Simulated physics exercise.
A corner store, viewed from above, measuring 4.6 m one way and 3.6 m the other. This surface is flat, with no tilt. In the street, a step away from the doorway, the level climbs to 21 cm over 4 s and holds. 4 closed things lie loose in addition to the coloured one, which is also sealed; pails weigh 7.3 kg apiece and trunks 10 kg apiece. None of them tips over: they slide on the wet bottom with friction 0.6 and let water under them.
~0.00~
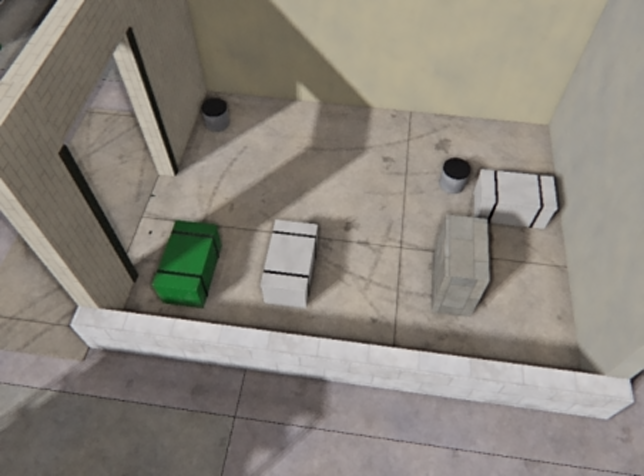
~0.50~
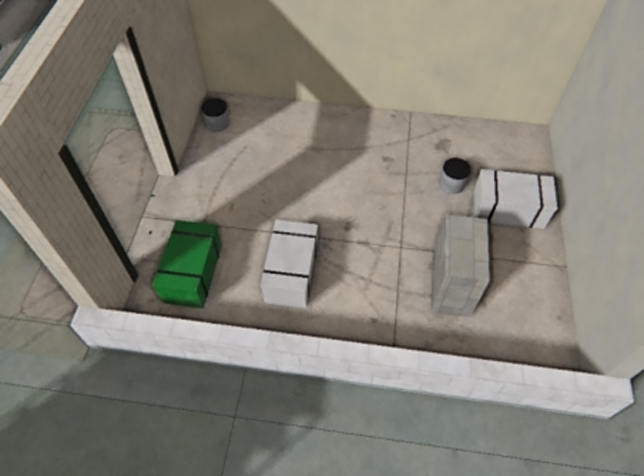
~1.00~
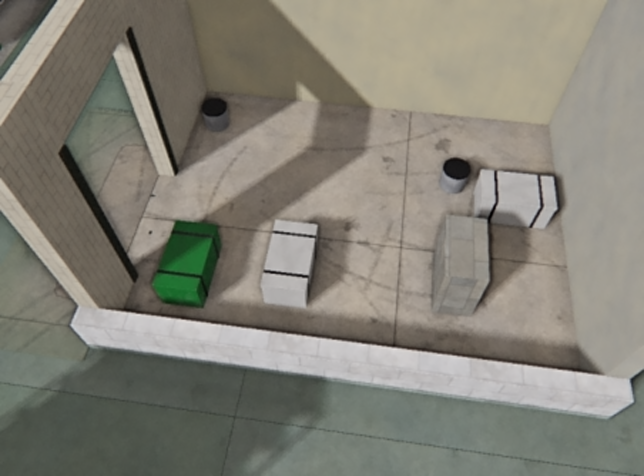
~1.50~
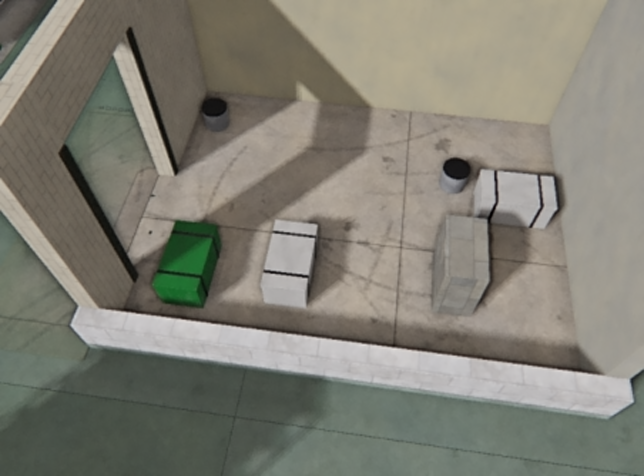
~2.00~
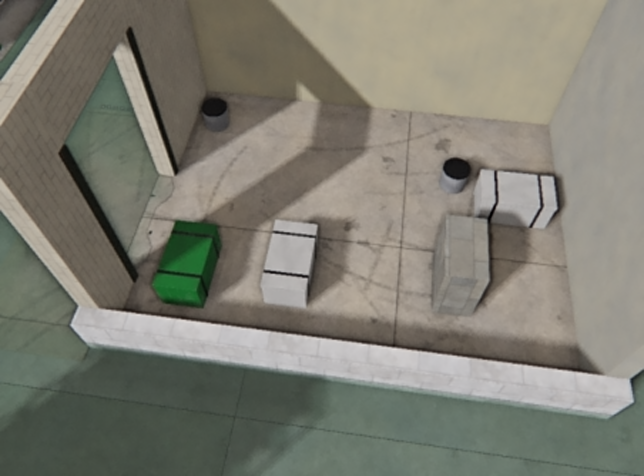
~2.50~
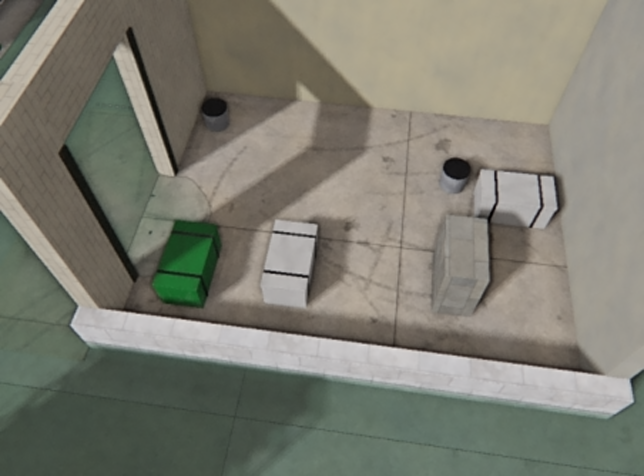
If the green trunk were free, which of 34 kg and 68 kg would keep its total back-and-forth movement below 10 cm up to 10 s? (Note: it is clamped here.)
I think only the heavier option passes.
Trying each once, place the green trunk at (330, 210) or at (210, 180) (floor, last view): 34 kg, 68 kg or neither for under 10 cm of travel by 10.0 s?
Taking them in turn, only the heavier mass keeps it, and only the heavier mass keeps it.
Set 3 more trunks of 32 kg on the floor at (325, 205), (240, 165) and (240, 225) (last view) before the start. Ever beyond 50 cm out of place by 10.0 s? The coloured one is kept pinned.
In turn: Within it, beyond it, within it.
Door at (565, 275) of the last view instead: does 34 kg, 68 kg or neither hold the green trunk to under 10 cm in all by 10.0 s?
In that case the lighter option suffices.
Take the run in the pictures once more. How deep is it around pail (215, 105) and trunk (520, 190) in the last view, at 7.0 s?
Close to 1 and 3 centimetres.
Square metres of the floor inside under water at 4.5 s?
Wet area: Approx. 6.5 m2.
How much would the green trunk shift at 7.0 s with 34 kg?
140 cm.
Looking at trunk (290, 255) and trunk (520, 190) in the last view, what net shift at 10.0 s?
140 cm and 30 cm respectively.
After 3.5 s the green trunk would be 0 cm from its start with 34 kg and 0 cm from its start with 68 kg; 4 cm of water round it then.
After 4.5 s the green trunk would be 14 cm from its start with 34 kg and 0 cm from its start with 68 kg; 7 cm of water round it then.
After 7.0 s the green trunk would be 139 cm from its start with 34 kg and 0 cm from its start with 68 kg; 8 cm of water round it then.
After 10.0 s the green trunk would be 159 cm from its start with 34 kg and 0 cm from its start with 68 kg; 8 cm of water round it then.
